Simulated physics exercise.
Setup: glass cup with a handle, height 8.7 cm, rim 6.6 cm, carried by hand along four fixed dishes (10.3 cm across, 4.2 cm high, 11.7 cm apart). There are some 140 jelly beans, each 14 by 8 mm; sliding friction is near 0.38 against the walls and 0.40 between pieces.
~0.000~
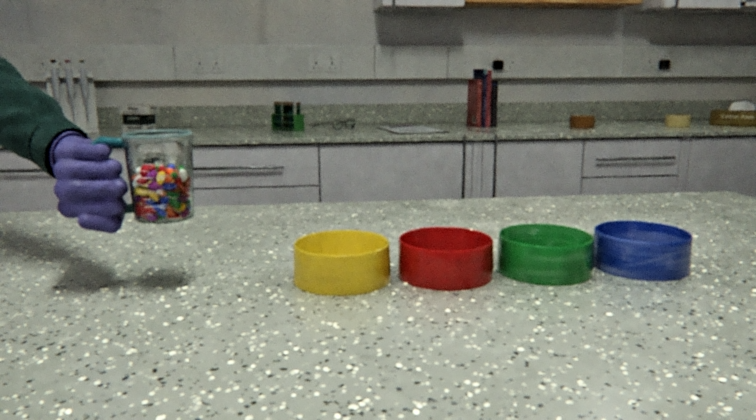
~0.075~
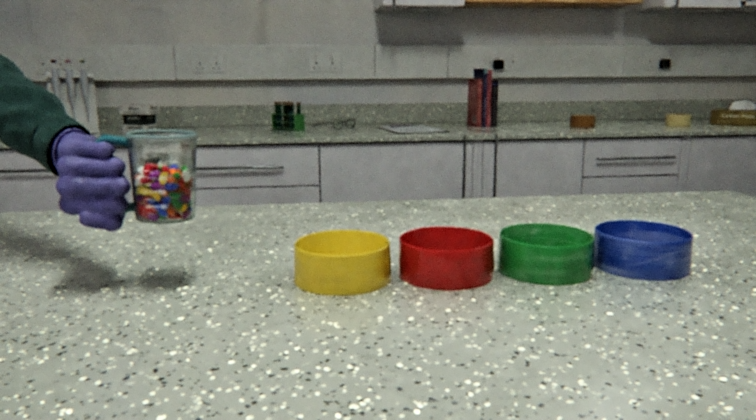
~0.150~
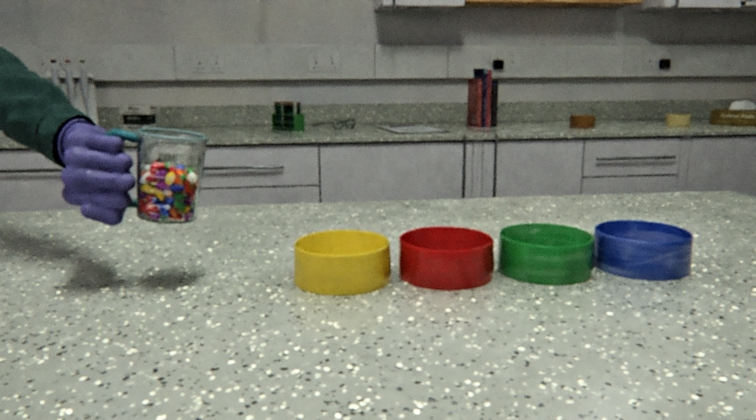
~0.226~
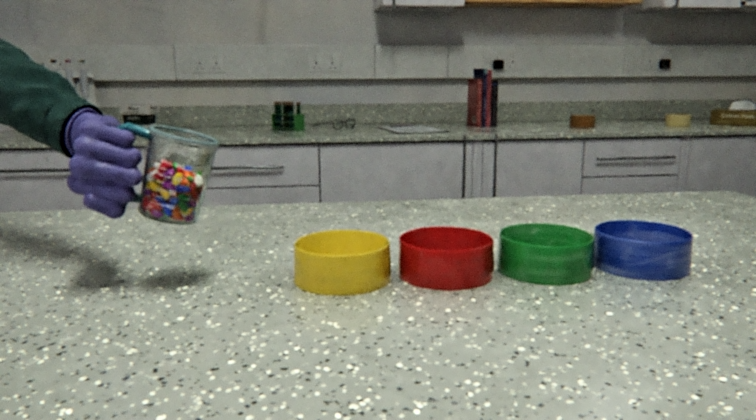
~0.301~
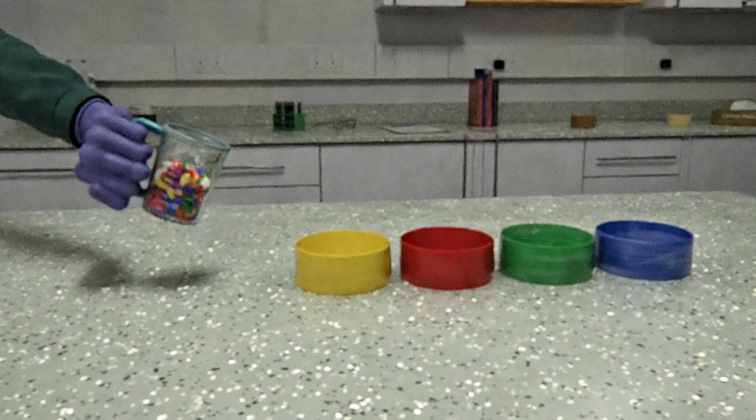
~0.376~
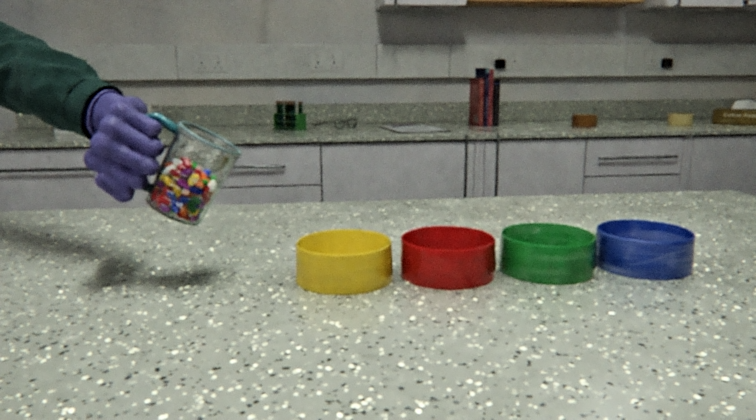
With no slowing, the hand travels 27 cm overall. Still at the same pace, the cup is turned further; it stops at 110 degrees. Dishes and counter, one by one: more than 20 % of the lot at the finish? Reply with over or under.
Red under, blue under, green under, yellow over, counter under.
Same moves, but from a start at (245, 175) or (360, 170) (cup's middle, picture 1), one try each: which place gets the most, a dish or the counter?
Largest amount - try one: Red, try two: Green.
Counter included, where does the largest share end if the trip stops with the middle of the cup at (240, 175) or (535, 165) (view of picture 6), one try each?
Most lands at counter on the first run and at yellow on the second.
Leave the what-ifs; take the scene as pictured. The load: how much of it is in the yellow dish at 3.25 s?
About 95 percent.
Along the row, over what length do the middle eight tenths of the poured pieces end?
6 centimetres.
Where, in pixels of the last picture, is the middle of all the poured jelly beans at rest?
Approximately (362, 263) in the last view.
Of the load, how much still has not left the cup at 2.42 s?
Close to 0 in a hundred.
After 1.60 s, tilt 110 degrees; cup holds 30 %, yellow 70 %.
After 2.42 s, tilt 110 degrees; cup holds 0 %, yellow 95 %.
After 3.25 s, tilt 110 degrees; cup holds 0 %, yellow 95 %.
By 3.5 s all is still; red 0 %, blue 0 %, green 0 %, yellow 95 %, counter 5 %.
